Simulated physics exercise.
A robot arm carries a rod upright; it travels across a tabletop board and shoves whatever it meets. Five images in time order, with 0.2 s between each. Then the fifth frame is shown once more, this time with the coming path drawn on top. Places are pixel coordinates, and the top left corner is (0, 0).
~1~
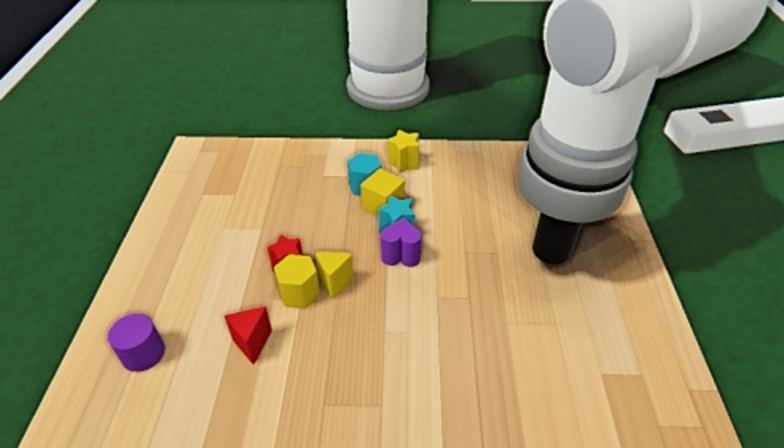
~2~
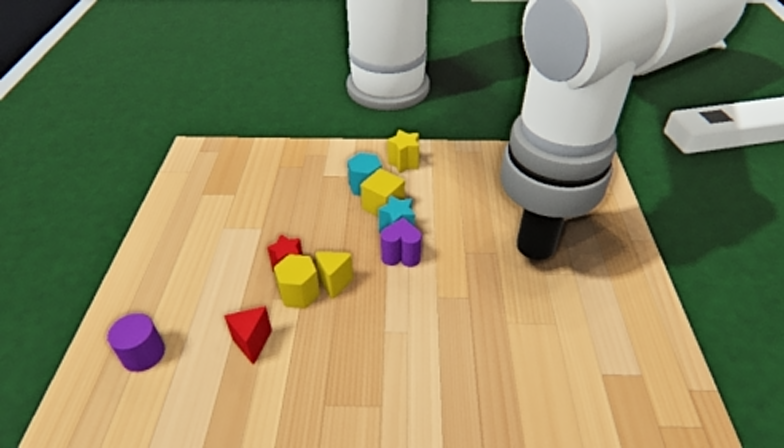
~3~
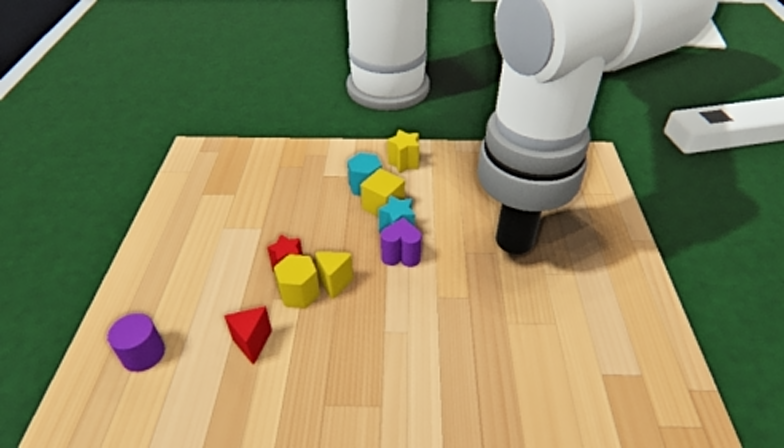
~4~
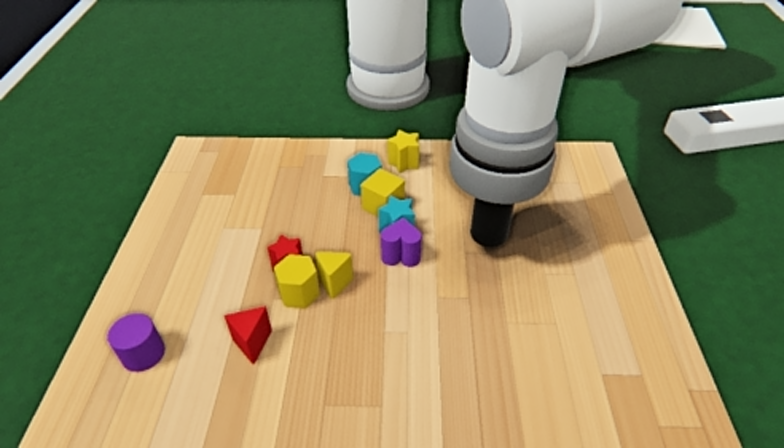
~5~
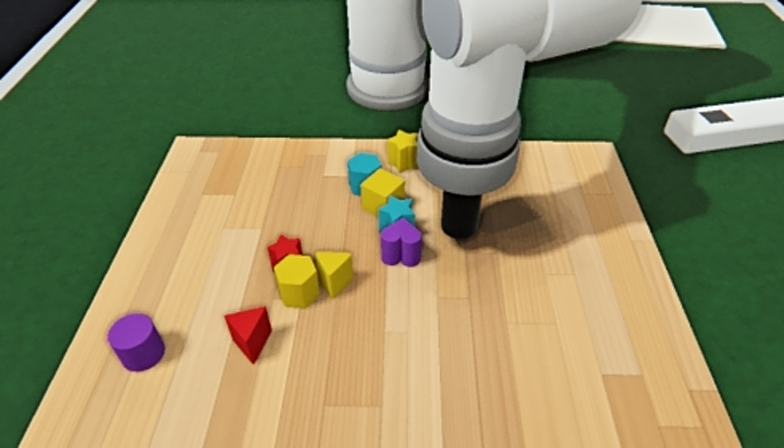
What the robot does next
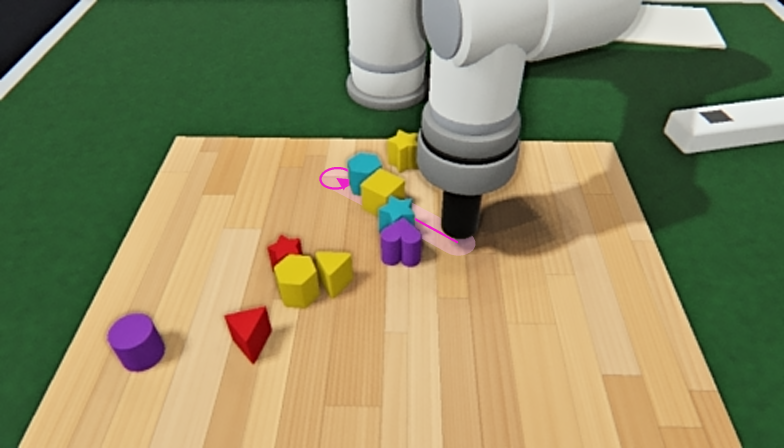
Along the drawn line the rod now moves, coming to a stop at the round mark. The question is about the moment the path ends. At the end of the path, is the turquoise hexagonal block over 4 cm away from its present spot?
Yes, it checks out.
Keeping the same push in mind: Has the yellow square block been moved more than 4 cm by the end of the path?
Yes
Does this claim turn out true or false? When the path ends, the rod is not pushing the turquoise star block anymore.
The statement is correct.
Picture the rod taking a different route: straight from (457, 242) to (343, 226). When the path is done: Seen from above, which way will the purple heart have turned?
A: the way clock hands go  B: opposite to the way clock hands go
B (opposite to the way clock hands go)
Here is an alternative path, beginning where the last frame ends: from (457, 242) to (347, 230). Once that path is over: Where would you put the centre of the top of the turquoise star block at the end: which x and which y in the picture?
The middle of its upper face should be somewhere near (316, 200).
The drawn path runs from (457, 242) to (337, 178).
On the path given first. One third of the way, rod (414, 204); turquoise star block (390, 206), turned 30° anticlockwise.
Two thirds of the way, rod (373, 183); turquoise hexagonal block (330, 145); yellow square block (344, 163); turquoise star block (385, 205), turned 55° anticlockwise.
At the end, rod (335, 164); turquoise hexagonal block (295, 129); yellow square block (307, 145); turquoise star block (385, 205), turned 55° anticlockwise; purple heart not moved.
